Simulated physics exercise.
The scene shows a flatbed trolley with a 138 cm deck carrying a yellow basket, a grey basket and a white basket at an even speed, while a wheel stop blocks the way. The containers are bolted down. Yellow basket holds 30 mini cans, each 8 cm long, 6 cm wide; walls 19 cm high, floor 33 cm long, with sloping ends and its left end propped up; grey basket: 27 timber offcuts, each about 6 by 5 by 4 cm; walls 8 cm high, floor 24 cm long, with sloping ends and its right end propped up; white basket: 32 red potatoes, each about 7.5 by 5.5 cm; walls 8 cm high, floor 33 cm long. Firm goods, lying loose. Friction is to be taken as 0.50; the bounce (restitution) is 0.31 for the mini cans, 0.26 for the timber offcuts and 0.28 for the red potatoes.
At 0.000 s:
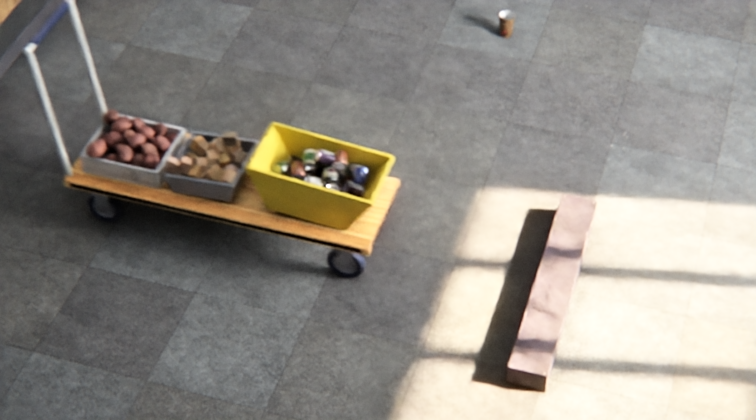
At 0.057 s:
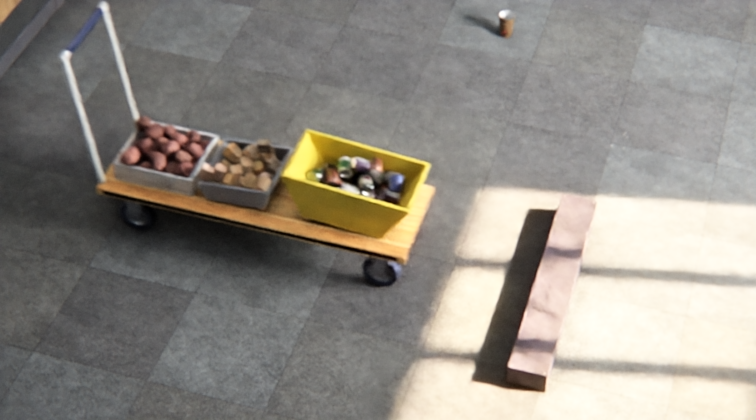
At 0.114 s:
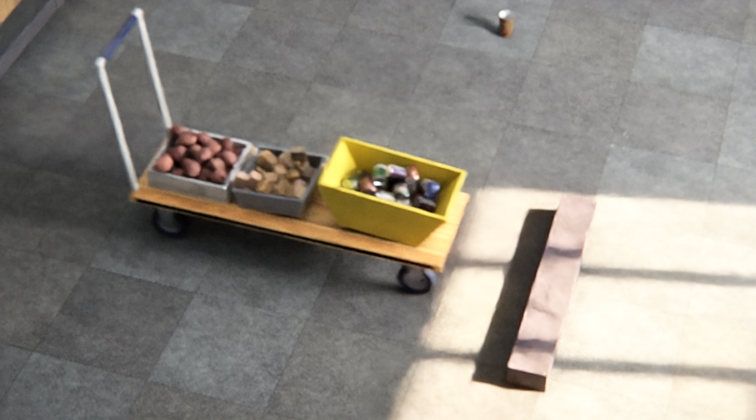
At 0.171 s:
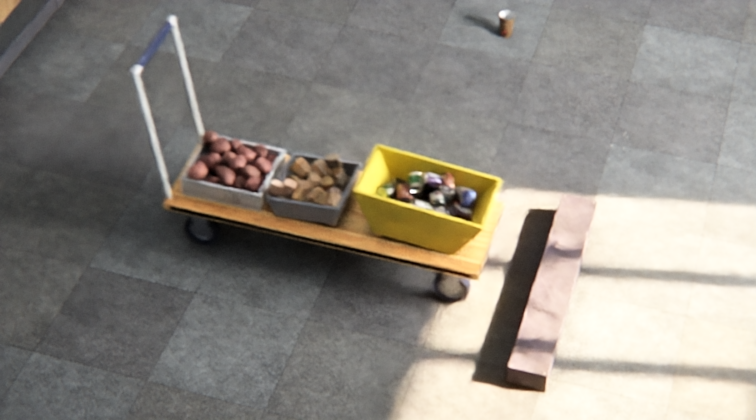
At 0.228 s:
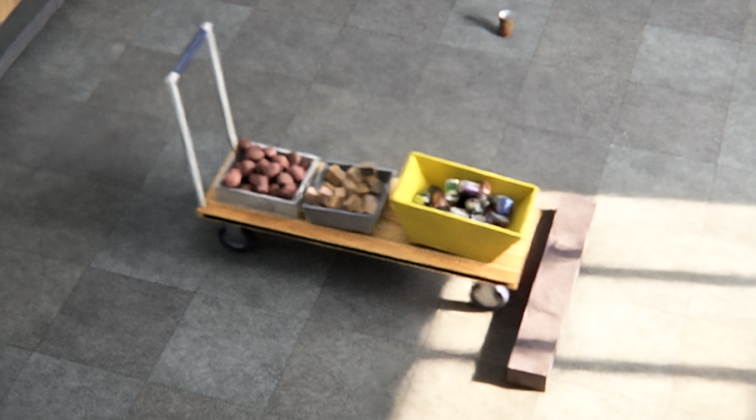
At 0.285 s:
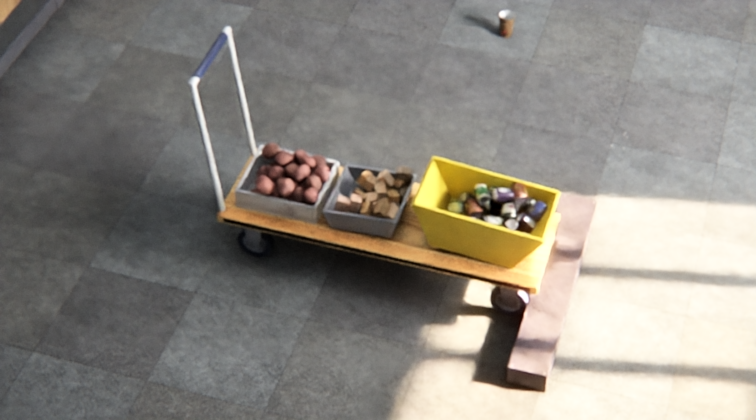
A flatbed trolley carrying three loaded baskets rolls right and meets a long wheel stop.
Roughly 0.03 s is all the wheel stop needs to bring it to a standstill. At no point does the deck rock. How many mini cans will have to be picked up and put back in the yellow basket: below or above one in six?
Escapees number beneath one in six.
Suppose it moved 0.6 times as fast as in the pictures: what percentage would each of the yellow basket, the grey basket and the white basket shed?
Then the yellow basket sheds 0 per cent, the grey basket 0 per cent, and the white basket 10 per cent.
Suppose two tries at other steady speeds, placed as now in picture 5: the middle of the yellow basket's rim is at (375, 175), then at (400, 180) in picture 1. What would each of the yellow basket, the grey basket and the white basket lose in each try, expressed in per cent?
Try by try, the yellow basket would lose 0 then 0 per cent, the grey basket 0 then 0 per cent, and the white basket 20 then 0 per cent.
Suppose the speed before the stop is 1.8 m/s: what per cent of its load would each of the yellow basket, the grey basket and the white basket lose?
Yellow basket 0 %, grey basket 10 %, white basket 20 %.
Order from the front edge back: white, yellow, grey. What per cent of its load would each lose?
In that arrangement the yellow basket sheds 10 per cent of its load, the grey basket 30 per cent, and the white basket 40 per cent.
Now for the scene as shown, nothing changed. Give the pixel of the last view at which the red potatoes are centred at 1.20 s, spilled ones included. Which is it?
I'd put the middle close to (314, 191).
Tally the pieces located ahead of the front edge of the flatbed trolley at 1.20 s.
Count: Approx. 2.
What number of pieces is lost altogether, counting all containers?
Taken together it comes to about 20.
After 0.35 s, 0 of 30 out of the yellow basket, 1 of 27 out of the grey basket and 3 of 32 out of the white basket.
After 0.47 s, 1 of 30 out of the yellow basket, 4 of 27 out of the grey basket and 11 of 32 out of the white basket.
After 0.70 s, 2 of 30 out of the yellow basket, 5 of 27 out of the grey basket and 12 of 32 out of the white basket.
When it is over (at 1.20 s), 2 of 30 out of the yellow basket, 5 of 27 out of the grey basket and 12 of 32 out of the white basket. Asked share, 2 of 30, 7 per cent.
